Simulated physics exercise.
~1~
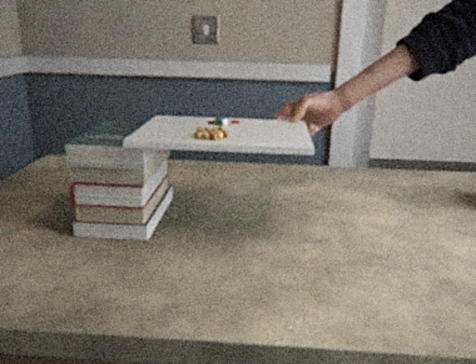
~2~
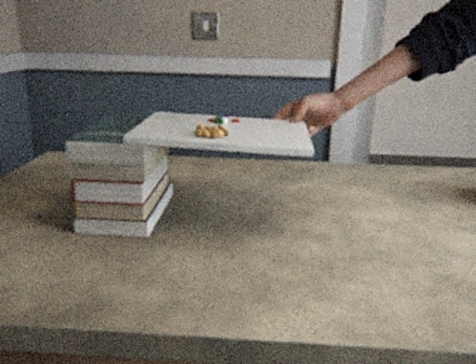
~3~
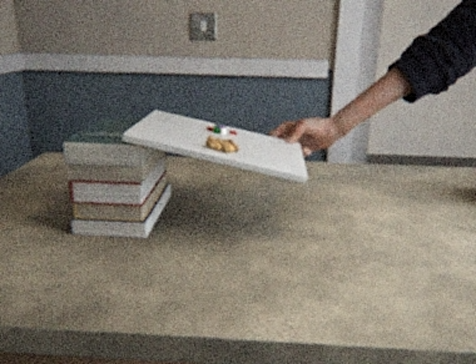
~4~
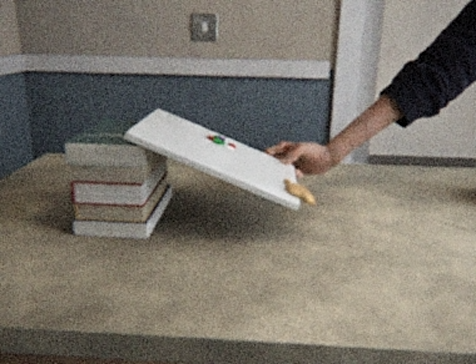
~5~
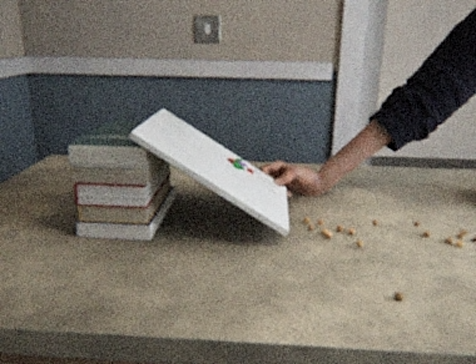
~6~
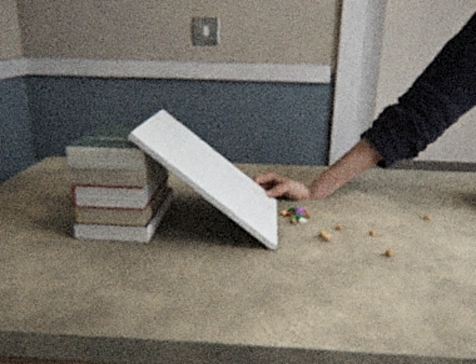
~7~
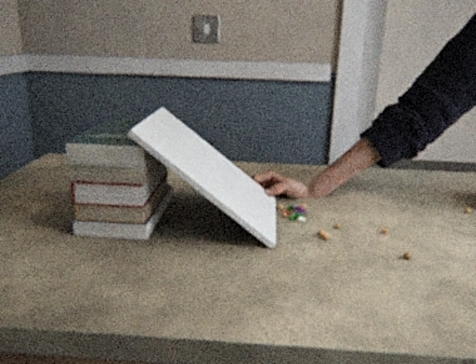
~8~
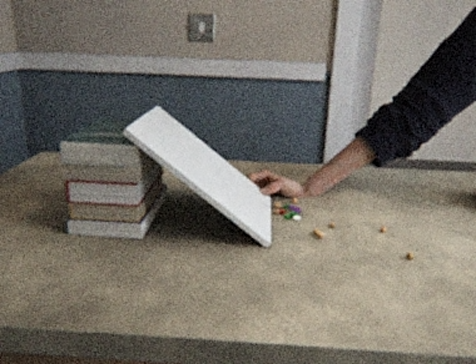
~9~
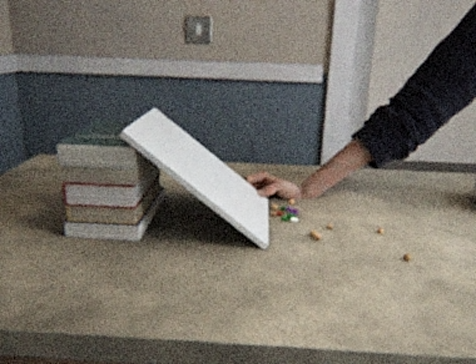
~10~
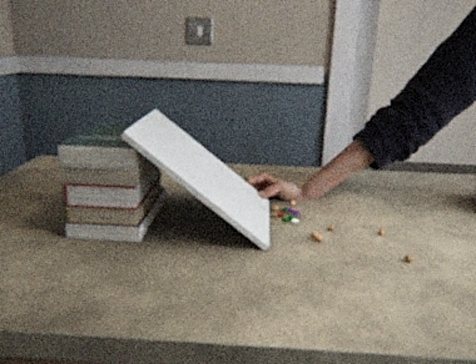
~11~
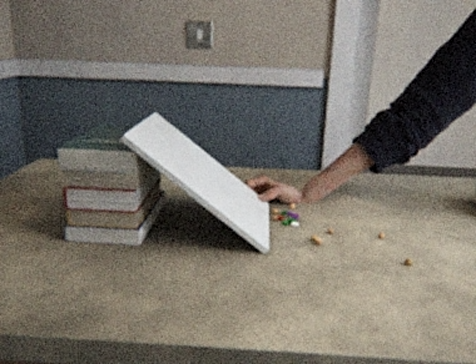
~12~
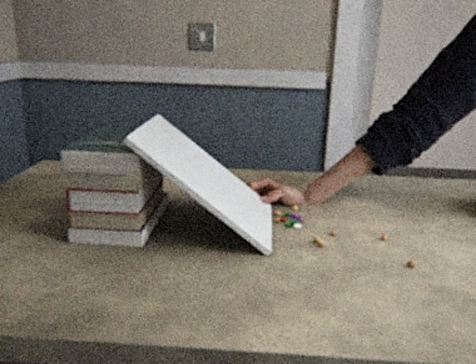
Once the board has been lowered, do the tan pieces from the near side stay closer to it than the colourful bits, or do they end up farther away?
The tan pieces end up farther away, scattered out across the counter, while the colourful bits gather mostly at the foot of the board.
